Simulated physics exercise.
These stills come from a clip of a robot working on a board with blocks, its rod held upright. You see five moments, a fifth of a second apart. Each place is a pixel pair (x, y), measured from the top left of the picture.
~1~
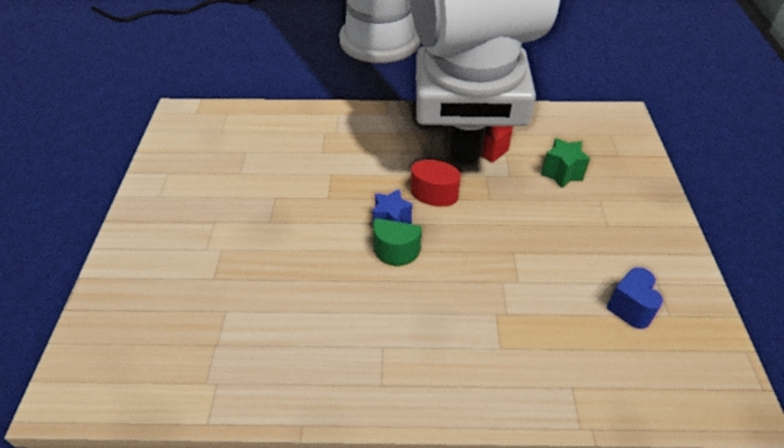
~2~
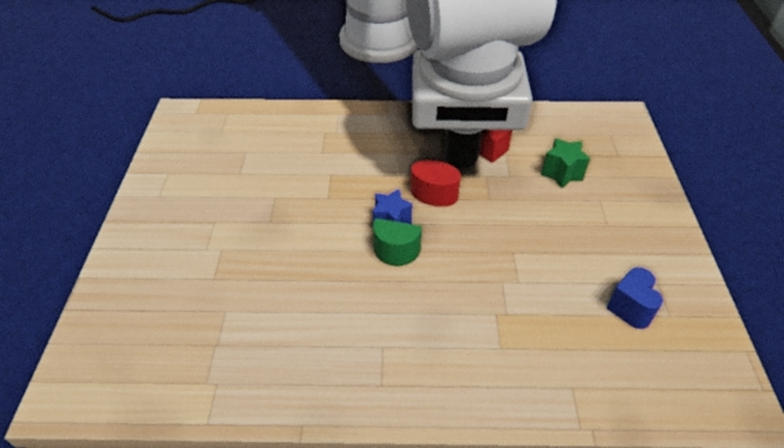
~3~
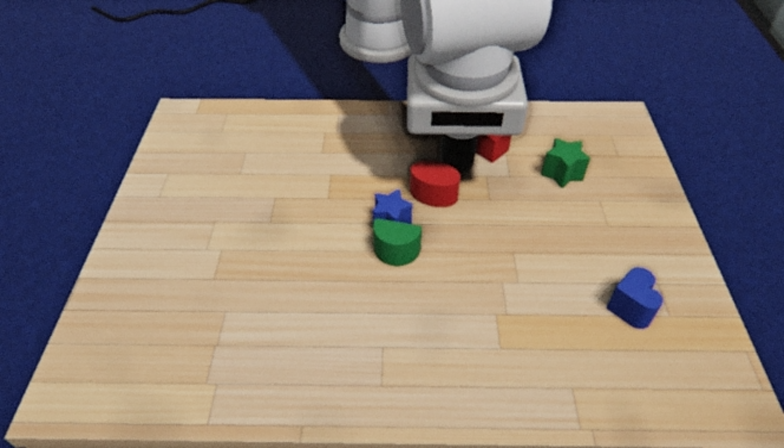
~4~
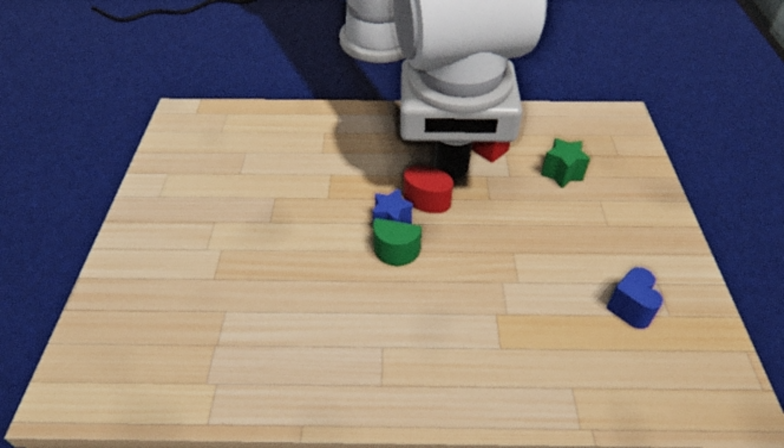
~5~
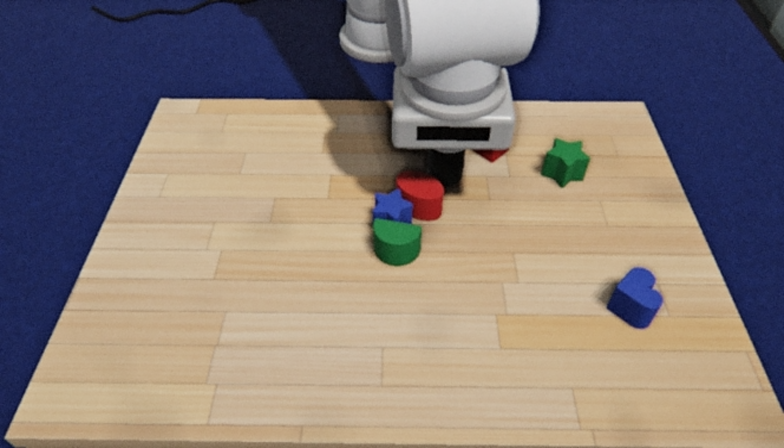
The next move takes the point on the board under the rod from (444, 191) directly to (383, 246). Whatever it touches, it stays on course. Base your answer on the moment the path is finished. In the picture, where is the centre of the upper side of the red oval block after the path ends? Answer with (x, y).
It will end up at (345, 226).
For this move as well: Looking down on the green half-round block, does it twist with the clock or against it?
Spins counterclockwise.
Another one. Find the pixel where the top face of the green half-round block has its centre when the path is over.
At roughly (393, 248).
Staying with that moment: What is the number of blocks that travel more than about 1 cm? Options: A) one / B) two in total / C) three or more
I choose C.
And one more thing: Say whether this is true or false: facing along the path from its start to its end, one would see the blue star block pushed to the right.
This is true.
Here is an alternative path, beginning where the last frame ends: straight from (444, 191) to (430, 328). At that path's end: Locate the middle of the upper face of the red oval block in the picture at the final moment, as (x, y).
The middle of its top is at (404, 203).
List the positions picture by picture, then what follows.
In the first picture, rod tip at (464, 154); block tops, blue star block at (391, 202); green half-round block at (396, 231); red oval block at (436, 171); red heart partly hidden.
In the second picture, rod at (461, 158); blocks unchanged.
In the third picture, rod at (457, 162); blocks unchanged.
In the fourth picture, rod at (451, 168); red oval block at (429, 177).
In the fifth picture, rod at (445, 176); blue star block at (391, 202); green half-round block at (396, 231); red oval block at (420, 184); red heart hidden.
On the path given first. One third of the way, rod at (425, 194); blue star block at (366, 213); green half-round block at (391, 235), turned 30° anticlockwise; red oval block at (395, 200), turned 20° clockwise.
Two thirds of the way, rod at (404, 213); blue star block at (336, 224); green half-round block at (390, 241), turned 35° anticlockwise; red oval block at (369, 214), turned 30° clockwise.
At the end, rod at (383, 232); blue star block at (309, 230), turned 25° clockwise; green half-round block at (393, 248), turned 25° anticlockwise; red oval block at (345, 226), turned 50° clockwise; red heart in place.
